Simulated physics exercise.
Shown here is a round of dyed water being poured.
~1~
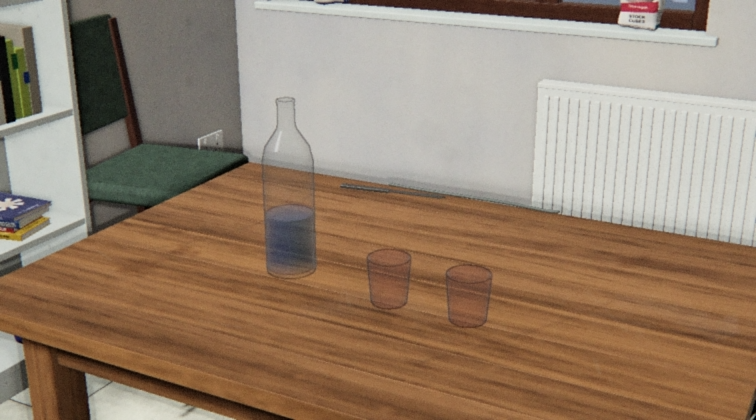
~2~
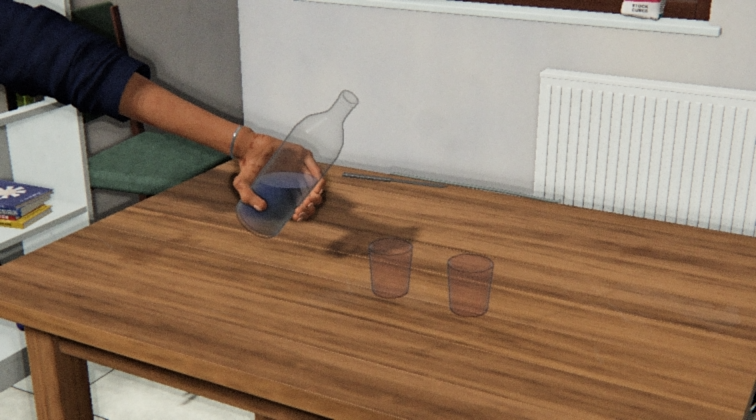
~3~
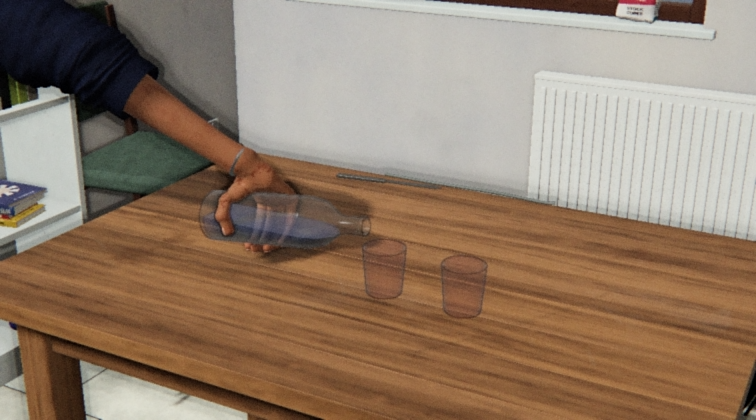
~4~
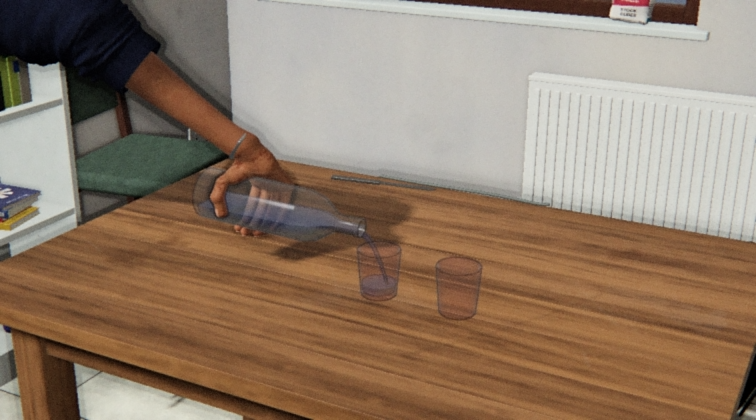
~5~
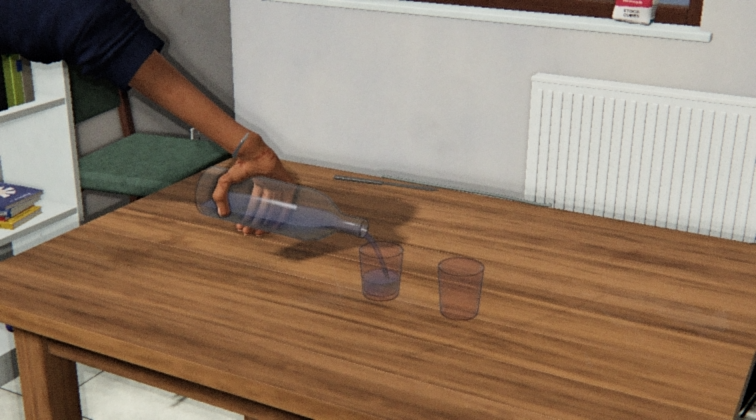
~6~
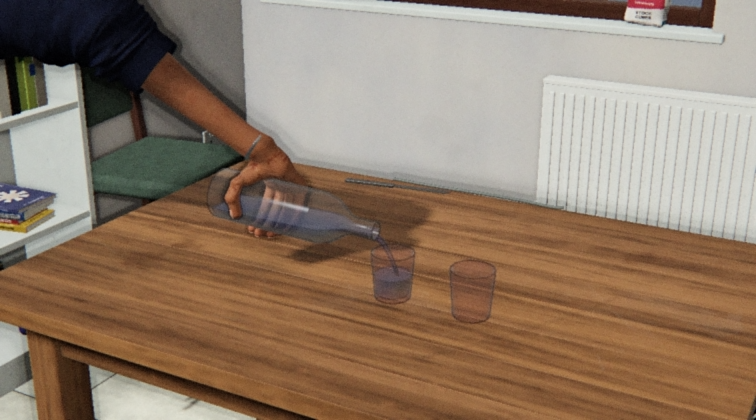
A hand reached in from the left, picked up a clear bottle of blue water from a wooden table, tilted it sideways to the right and poured some into the nearer of two glasses.
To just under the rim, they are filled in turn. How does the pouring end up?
Looks like it's going to last to the final one.
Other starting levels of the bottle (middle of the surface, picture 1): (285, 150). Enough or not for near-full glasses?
Covers it.
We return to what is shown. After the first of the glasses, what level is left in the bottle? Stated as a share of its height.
Roughly 20 %.
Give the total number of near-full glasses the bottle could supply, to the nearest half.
It comes to around 3.0 servings.
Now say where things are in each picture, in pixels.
At the start; bottle (289, 185) about a third full; two glasses, the last at (469, 294), in the first frame.
A hand has the bottle; bottle (303, 160) tipped 40° with all of its load; the first is empty, in the second frame.
The bottle is tipped; bottle (289, 221) tipped 85° with all of its load; two glasses, the last at (464, 285), in the third frame.
The stream is running; bottle (284, 210) tipped 90° with nearly all of its load; the first is about a quarter full, in the fourth frame.
The stream is running; bottle (286, 209) tipped 90° with nearly all of its load; two glasses, the last at (461, 287), in the fifth frame.
The stream is running; bottle (298, 212) tipped 95° with nearly all of its load; the first is about half full, in the sixth frame.
Shortly, the first is about two thirds full.
Then, the first is done and the bottle has about two thirds of its load.
At the finish, both are full and about a third of the dyed water is over.
